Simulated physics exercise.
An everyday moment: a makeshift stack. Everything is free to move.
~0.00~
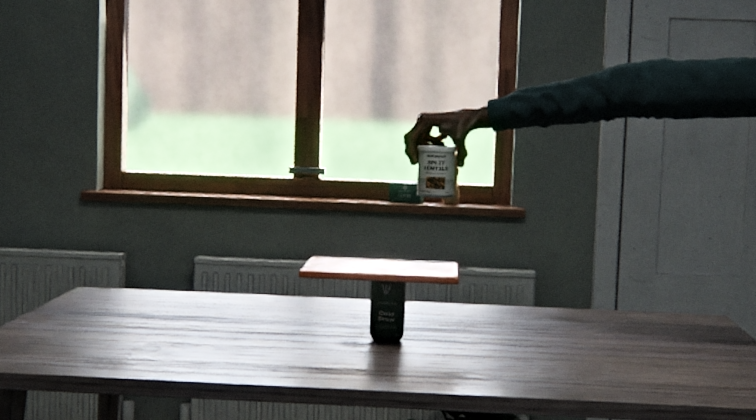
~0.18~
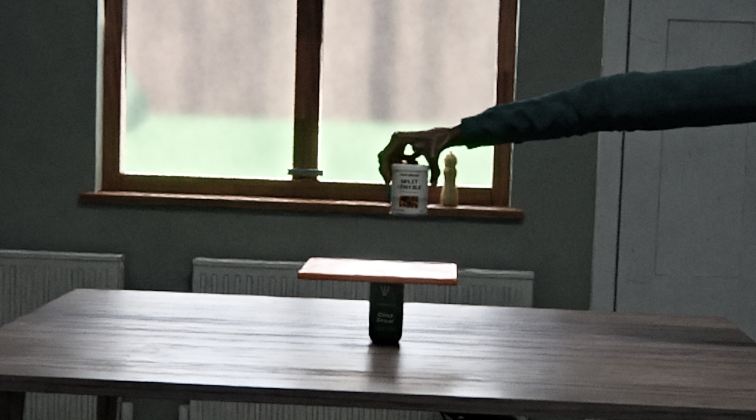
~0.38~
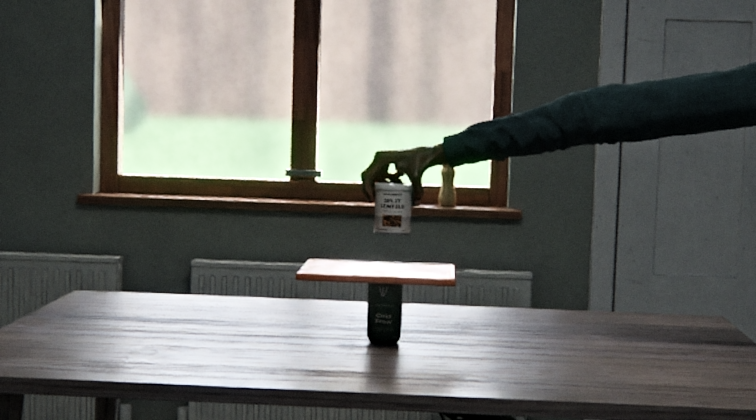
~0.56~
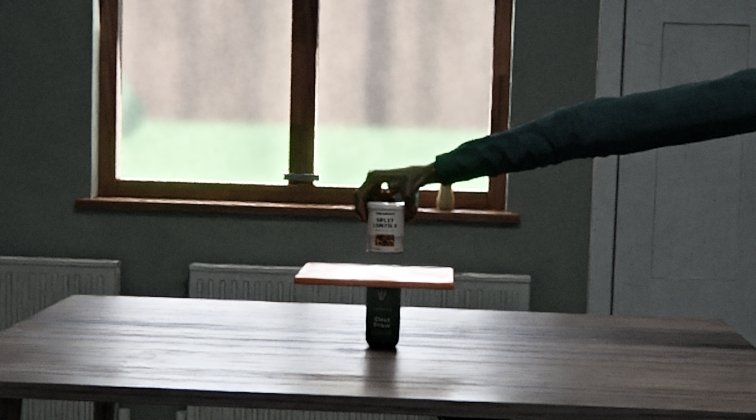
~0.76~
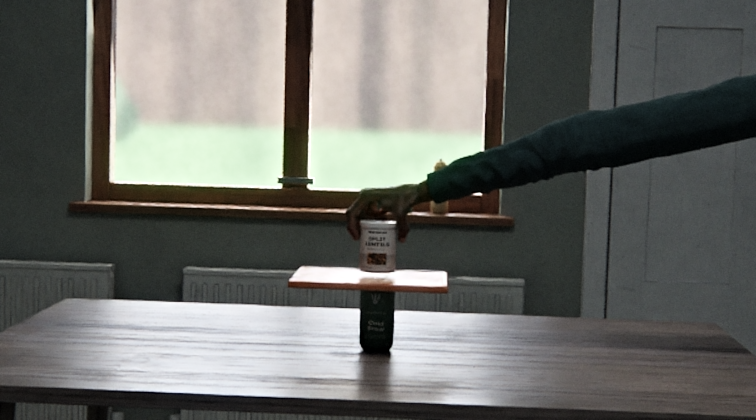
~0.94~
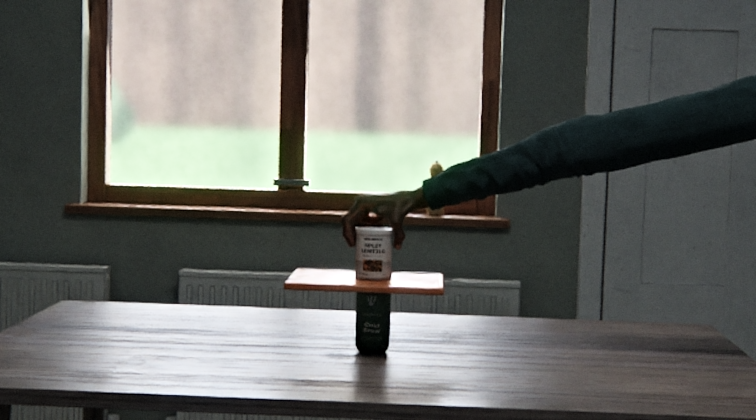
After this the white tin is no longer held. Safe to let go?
Here the stack keeps its balance.
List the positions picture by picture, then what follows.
On its way; white tin (436, 171); orange lid (382, 270), in the first frame.
On its way; white tin (409, 189); orange lid (380, 271), in the second frame.
On its way; white tin (393, 209); orange lid (379, 272), in the third frame.
On its way; white tin (386, 228); orange lid (377, 276), in the fourth frame.
On its way; white tin (378, 246); orange lid (371, 279), in the fifth frame.
Set down, still held; white tin (374, 253); orange lid (367, 281), in the sixth frame.
By 1.64 s, all is still.
By 2.54 s, white tin resting near (374, 254).
When it is over (3.4 s), all 3 as before. End places, in pixels of the last picture, white tin near (374, 254). The stack holds.
